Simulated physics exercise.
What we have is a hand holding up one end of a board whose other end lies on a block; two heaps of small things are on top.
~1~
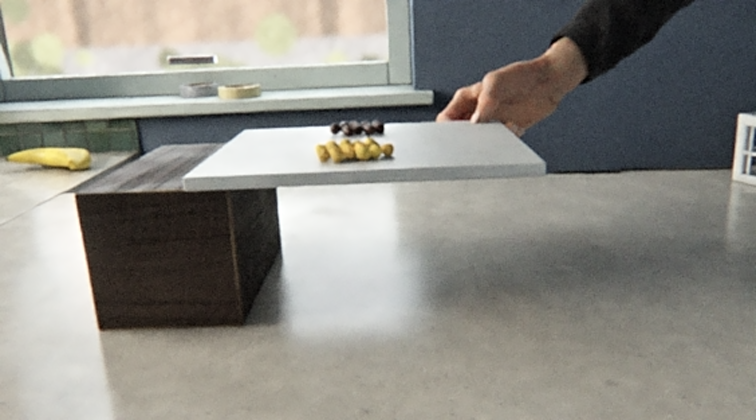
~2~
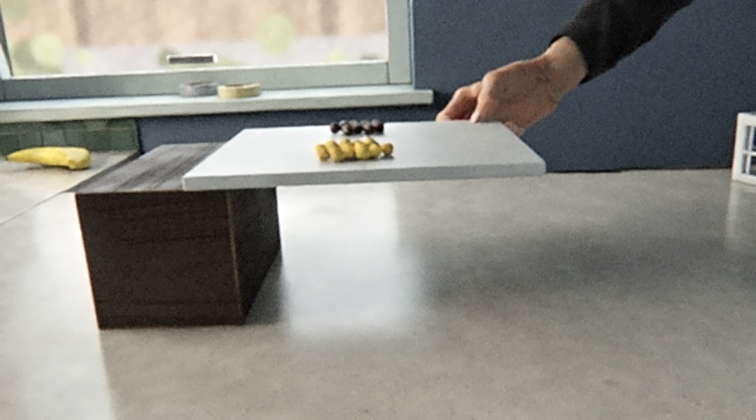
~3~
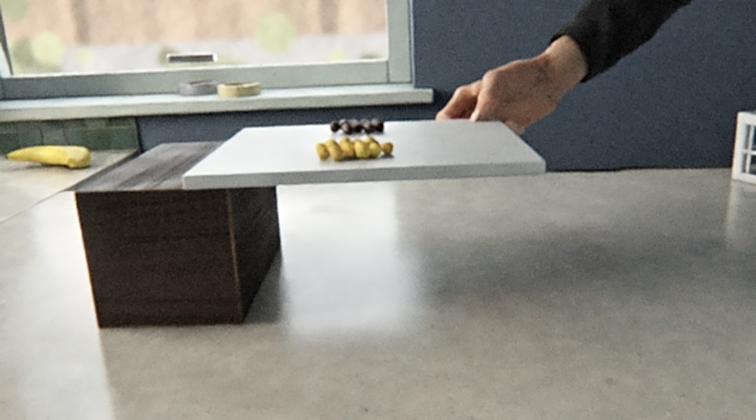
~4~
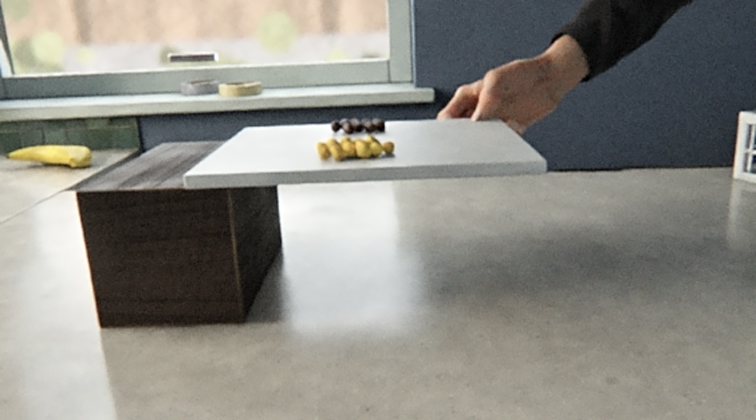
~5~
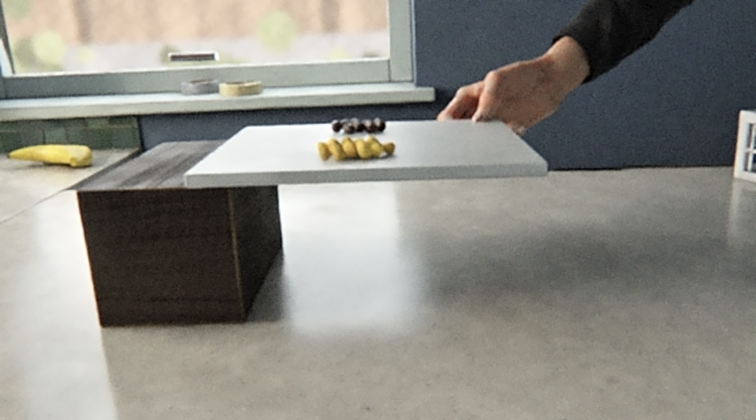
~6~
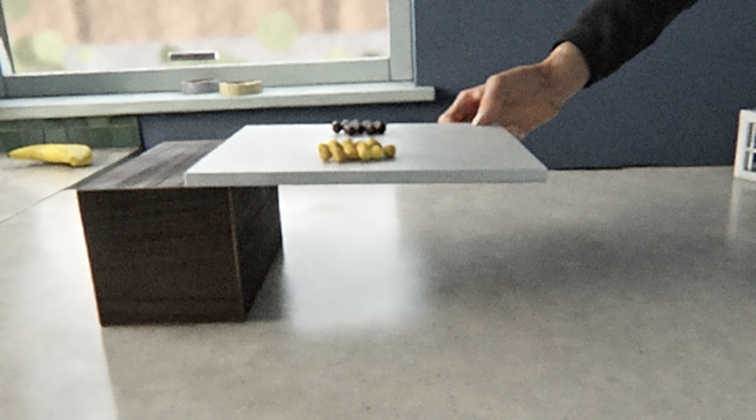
A hand holds one end of a white board almost still, lowering it very slightly.
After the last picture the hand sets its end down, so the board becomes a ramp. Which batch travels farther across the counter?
The far one outruns the other.
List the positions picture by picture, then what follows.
The first picture shows held end of the board at (531, 167), level; block at (197, 224), nearly half as high as the board is long; near batch at (348, 151), a few puffed corn balls; far batch at (356, 128), a few chocolate balls.
The second picture shows held end of the board at (531, 167), level; far batch at (356, 127).
The third picture shows held end of the board at (531, 166), level; near batch at (348, 149).
The fourth picture shows held end of the board at (532, 165), level; far batch at (357, 126).
The fifth picture shows held end of the board at (532, 167), level; near batch at (350, 149).
The sixth picture shows held end of the board at (532, 173), down by 2°; block at (198, 220); near batch at (350, 151), not moving; far batch at (358, 127), not moving.
Then, 0.29 s after the last picture, board sloping at 10°; near batch all still on the board; far batch all still on the board.
Then, 0.66 s after the last picture, board sloping at 23°; near batch all still on the board; far batch mostly at the foot of the board.
Then, 1.05 s after the last picture, board resting at 29°; near batch mostly at the foot of the board; far batch mostly up to a board's length out.
By the end, board resting at 29°; near batch mostly less than half a board's length out; far batch mostly one to two board lengths out, a small part gone off the counter; the far batch has gone farther.
